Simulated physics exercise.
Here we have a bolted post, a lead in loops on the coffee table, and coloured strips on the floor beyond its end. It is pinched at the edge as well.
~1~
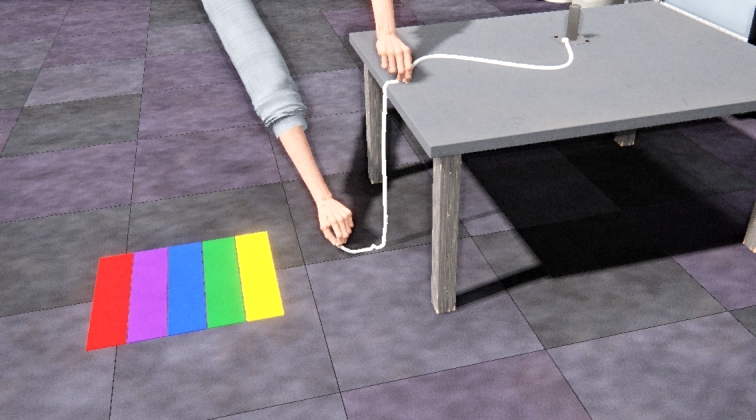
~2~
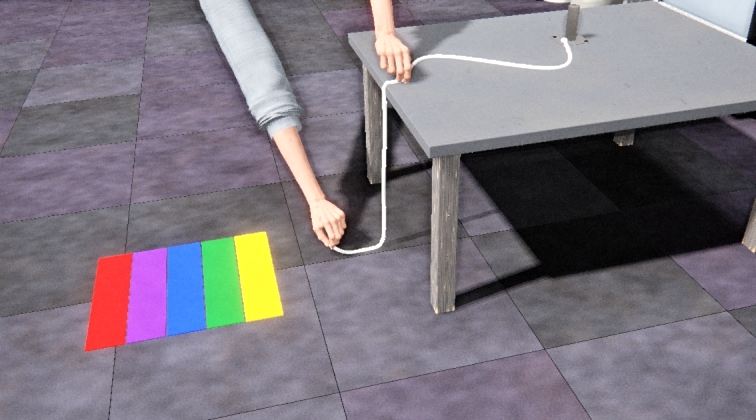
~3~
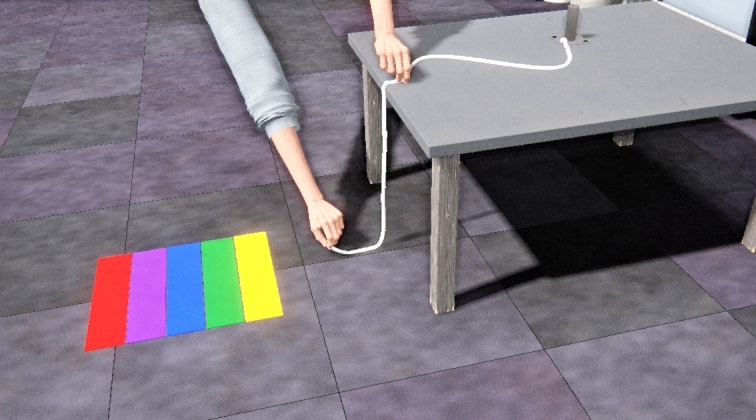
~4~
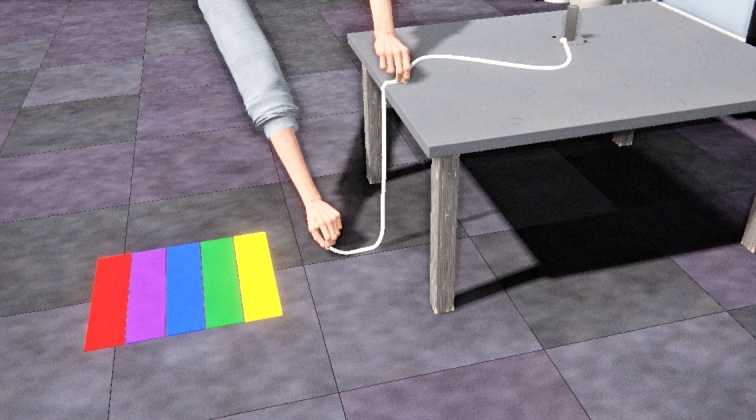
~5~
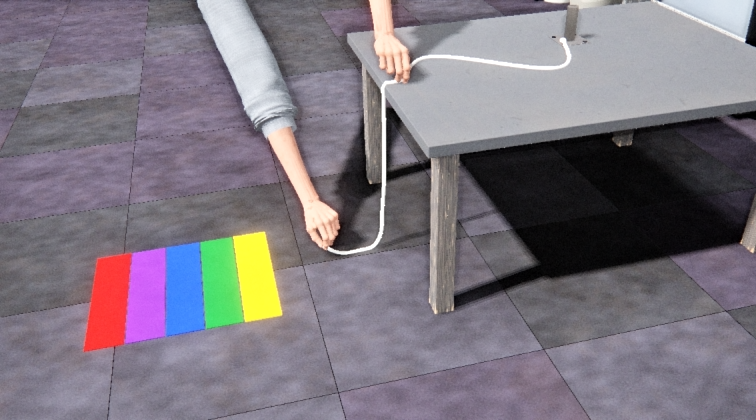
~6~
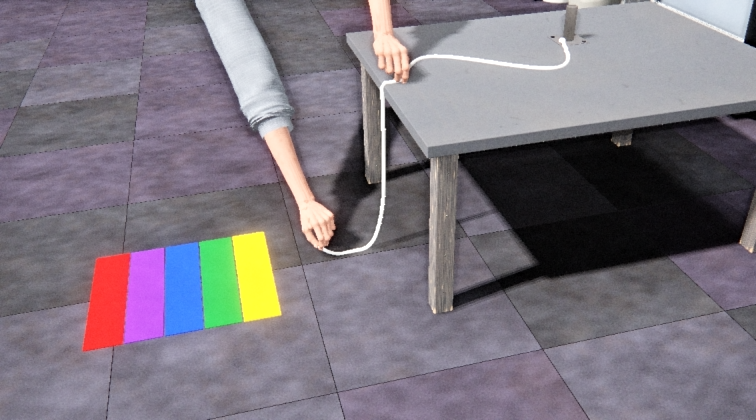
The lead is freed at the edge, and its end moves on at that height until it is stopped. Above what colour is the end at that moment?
The end stops over the red strip.
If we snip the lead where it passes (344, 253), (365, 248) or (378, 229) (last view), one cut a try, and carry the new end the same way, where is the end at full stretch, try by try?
In that order: (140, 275), (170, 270) and (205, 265).
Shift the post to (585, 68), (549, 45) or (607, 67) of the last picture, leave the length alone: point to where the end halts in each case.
Try by try, around (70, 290), (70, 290) and (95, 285).
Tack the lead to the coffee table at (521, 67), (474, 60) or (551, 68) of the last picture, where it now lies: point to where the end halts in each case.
Try by try, around (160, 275), (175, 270) and (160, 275).
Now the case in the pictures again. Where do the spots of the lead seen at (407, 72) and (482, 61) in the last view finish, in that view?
The first at (336, 110), the second at (429, 68).
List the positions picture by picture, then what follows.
In the first picture, end (337, 244); yellow (263, 301); green (225, 307); blue (187, 314); purple (148, 321); red (108, 328).
In the second picture, end (330, 245); lead through (570, 53) (520, 66) (436, 57) (396, 82) (385, 154) (384, 227).
In the third picture, end (328, 245).
In the fourth picture, end (326, 246); lead through (569, 53) (519, 66) (436, 57) (396, 82) (385, 154) (383, 227).
In the fifth picture, end (324, 246).
In the sixth picture, end (319, 246); lead through (568, 53) (518, 66) (434, 57) (395, 82) (384, 154) (378, 228).
Soon after, end near (162, 273); over purple.
After that, end near (126, 279); over purple.
At the stop, end near (104, 282); over red. It gets as far as the red strip.
